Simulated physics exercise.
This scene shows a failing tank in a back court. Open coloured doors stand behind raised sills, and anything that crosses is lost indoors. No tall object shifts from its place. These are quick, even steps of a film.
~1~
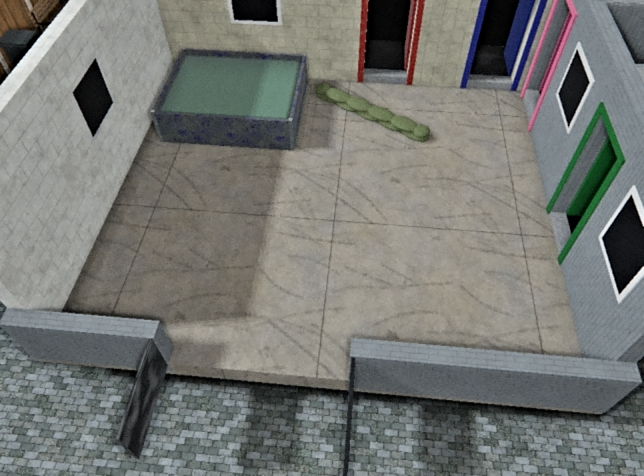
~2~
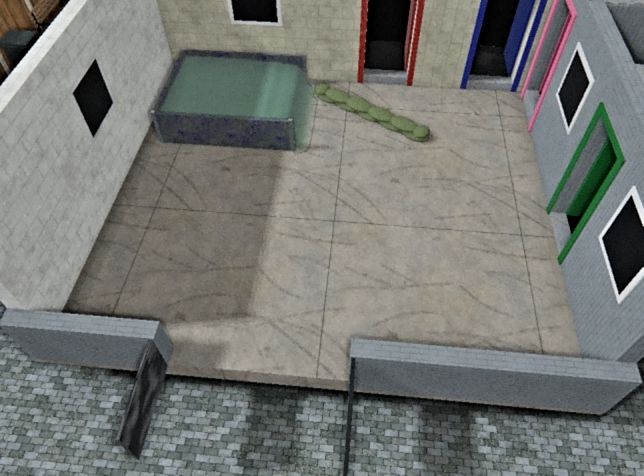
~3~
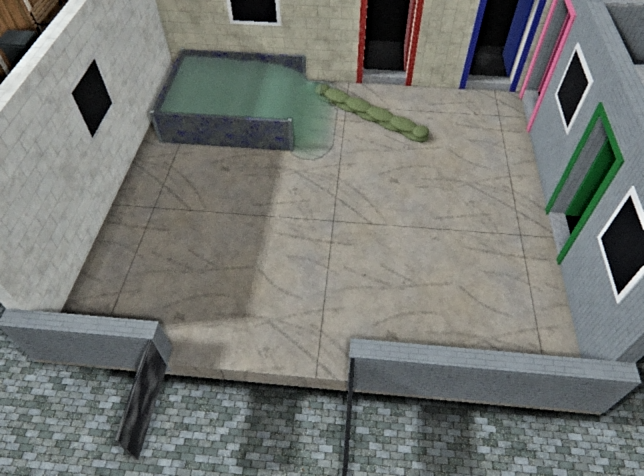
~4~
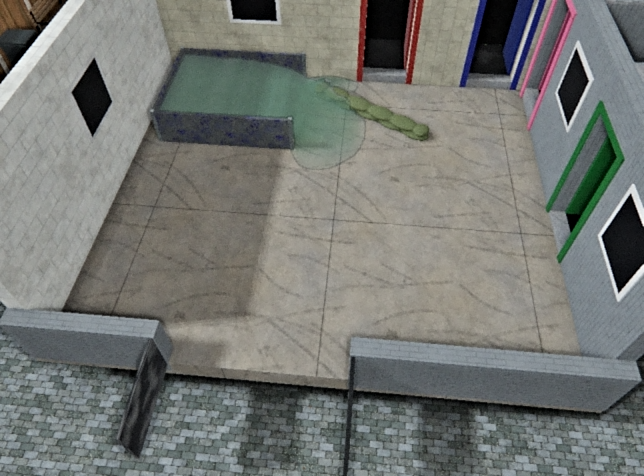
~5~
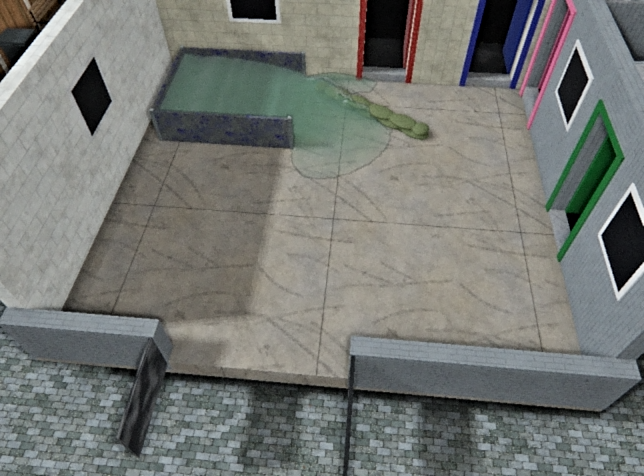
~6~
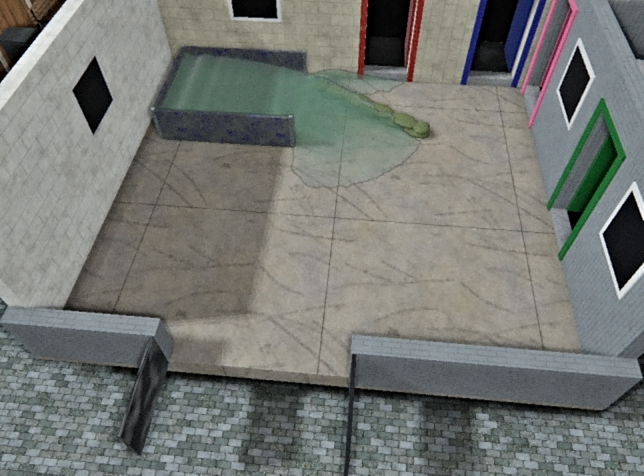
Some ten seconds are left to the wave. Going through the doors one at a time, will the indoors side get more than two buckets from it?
In order: The green door passes two buckets of inflow; the red door stays within two buckets of inflow; the pink door stays within two buckets of inflow; the blue door stays within two buckets of inflow.
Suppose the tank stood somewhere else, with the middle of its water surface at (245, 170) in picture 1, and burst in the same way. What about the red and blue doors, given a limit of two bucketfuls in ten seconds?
Lab note - red door doesn't reach it; blue door crosses the line.
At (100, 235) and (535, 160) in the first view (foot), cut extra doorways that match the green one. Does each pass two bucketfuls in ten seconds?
The first new door stays below the line, and the second crosses the line.
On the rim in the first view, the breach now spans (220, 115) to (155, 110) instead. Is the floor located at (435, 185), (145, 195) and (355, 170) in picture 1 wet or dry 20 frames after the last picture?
Taken in turn they're unwetted, swamped and unwetted.
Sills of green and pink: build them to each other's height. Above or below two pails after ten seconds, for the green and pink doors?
Result - green door: Stays within the limit; pink door: Exceeds the limit.
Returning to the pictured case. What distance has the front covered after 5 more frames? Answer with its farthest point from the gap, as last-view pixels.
About (527, 166).
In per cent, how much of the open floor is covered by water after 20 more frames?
I'd estimate some 55 per cent.
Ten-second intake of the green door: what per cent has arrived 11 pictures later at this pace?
It comes to around 5 percent of the ten-second total.
A moment on, water covers 25 % of the floor; the green door not reached, the red door wet at the sill, nothing in, the pink door not reached, the blue door wet at the sill, nothing in.
Next, water covers 40 % of the floor; the green door under two buckets in, the red door wet at the sill, nothing in, the pink door wet at the sill, nothing in, the blue door wet at the sill, nothing in.
Then, water covers 55 % of the floor; the green door far over two buckets in, the red door wet at the sill, nothing in, the pink door wet at the sill, nothing in, the blue door wet at the sill, nothing in.
Later, water covers 70 % of the floor; the green door far over two buckets in, the red door wet at the sill, nothing in, the pink door wet at the sill, nothing in, the blue door wet at the sill, nothing in.
In the end, water covers 95 % of the floor; the green door far over two buckets in, the red door wet at the sill, nothing in, the pink door wet at the sill, nothing in, the blue door wet at the sill, nothing in.
